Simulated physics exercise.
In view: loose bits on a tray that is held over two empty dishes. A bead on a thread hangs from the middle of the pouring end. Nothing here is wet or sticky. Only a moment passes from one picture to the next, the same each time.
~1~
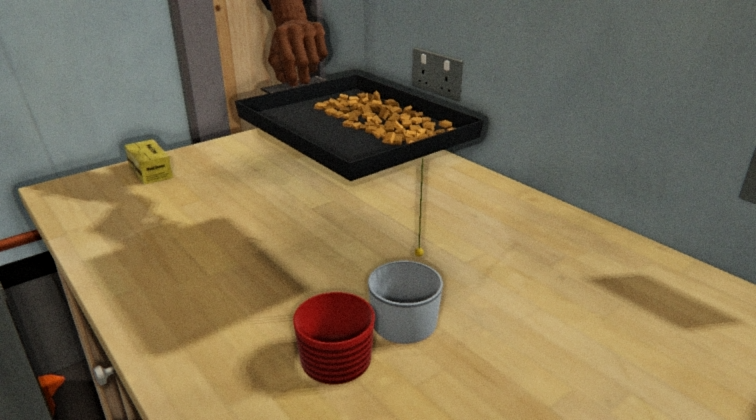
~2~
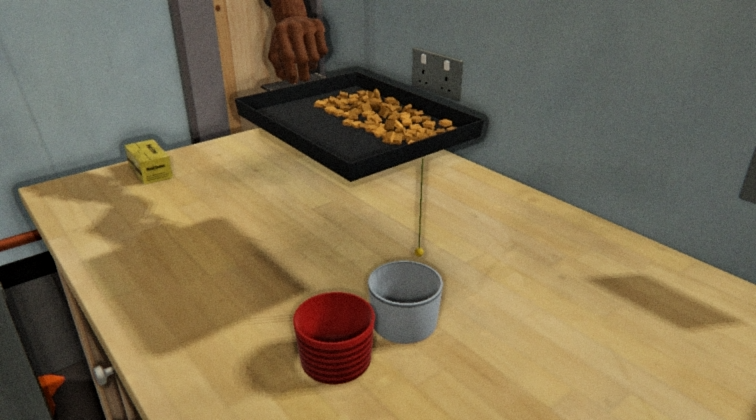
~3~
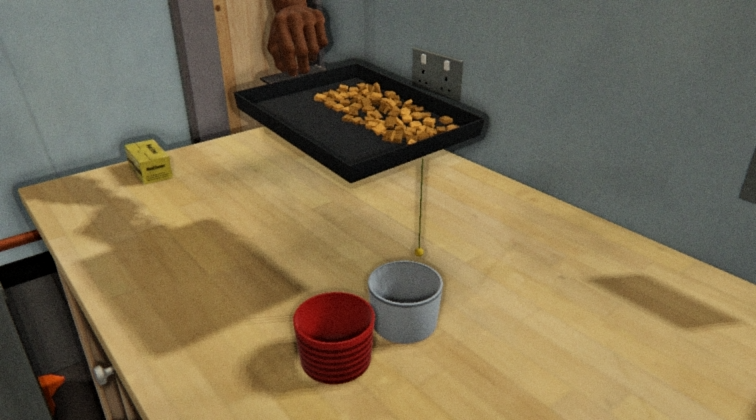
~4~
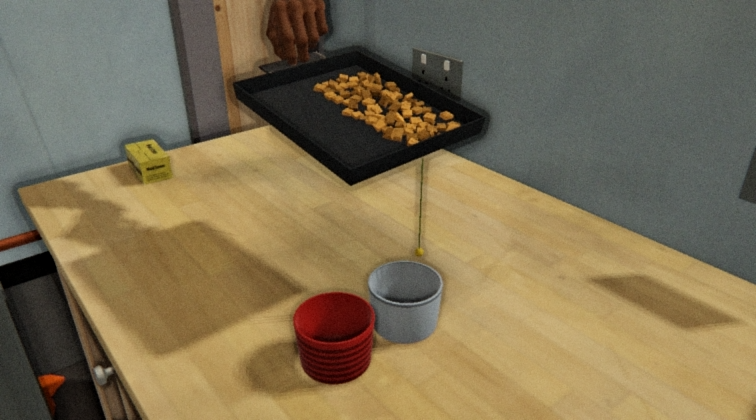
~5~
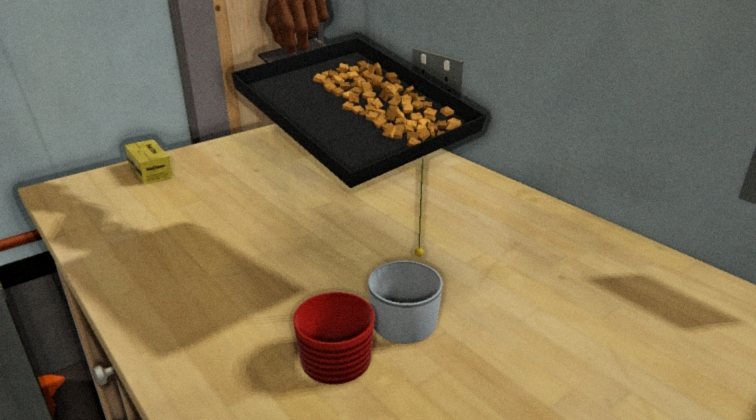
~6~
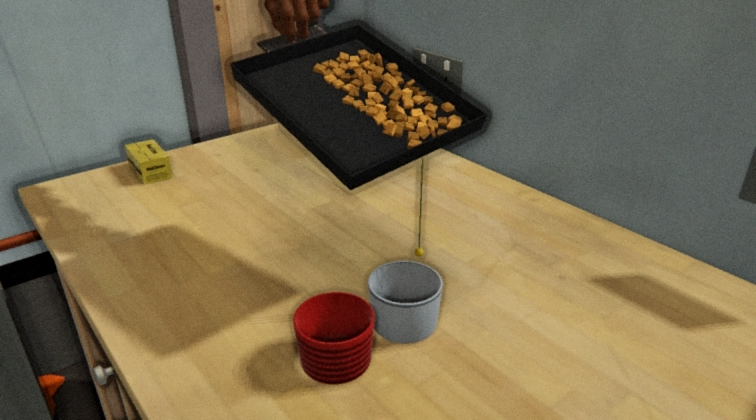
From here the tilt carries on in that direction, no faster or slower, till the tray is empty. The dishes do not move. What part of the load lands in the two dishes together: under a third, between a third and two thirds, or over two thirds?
In the dishes lies between a third and two thirds of it.
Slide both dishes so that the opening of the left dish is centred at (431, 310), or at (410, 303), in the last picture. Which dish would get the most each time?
First left, then the left dish.
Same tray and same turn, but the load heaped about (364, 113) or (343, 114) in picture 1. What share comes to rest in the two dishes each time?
The first gives 50 %, the second 50 %.
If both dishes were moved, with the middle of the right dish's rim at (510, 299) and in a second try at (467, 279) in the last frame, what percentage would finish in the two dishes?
Near 0 % and 40 %.
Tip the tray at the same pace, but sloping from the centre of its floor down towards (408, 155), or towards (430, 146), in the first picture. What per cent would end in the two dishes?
In turn 20 and 0 in a hundred.
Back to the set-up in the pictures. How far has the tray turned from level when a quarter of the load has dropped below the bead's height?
Near 110 degrees.
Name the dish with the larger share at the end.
The winner is the right-hand dish.
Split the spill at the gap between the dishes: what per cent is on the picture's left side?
Near 40 %.
Soon after the last picture, tray tipped steeply; all on the tray.
A little later, tray tipped right over; most on the tray; a stray few in the left dish; a small part outside both; a stray few in the air.
Later still, tray tipped past a quarter turn; a small part in the left dish; about half in the right dish; about half outside both.
At rest, tray tipped past a quarter turn; a small part in the left dish; about half in the right dish; about half outside both.
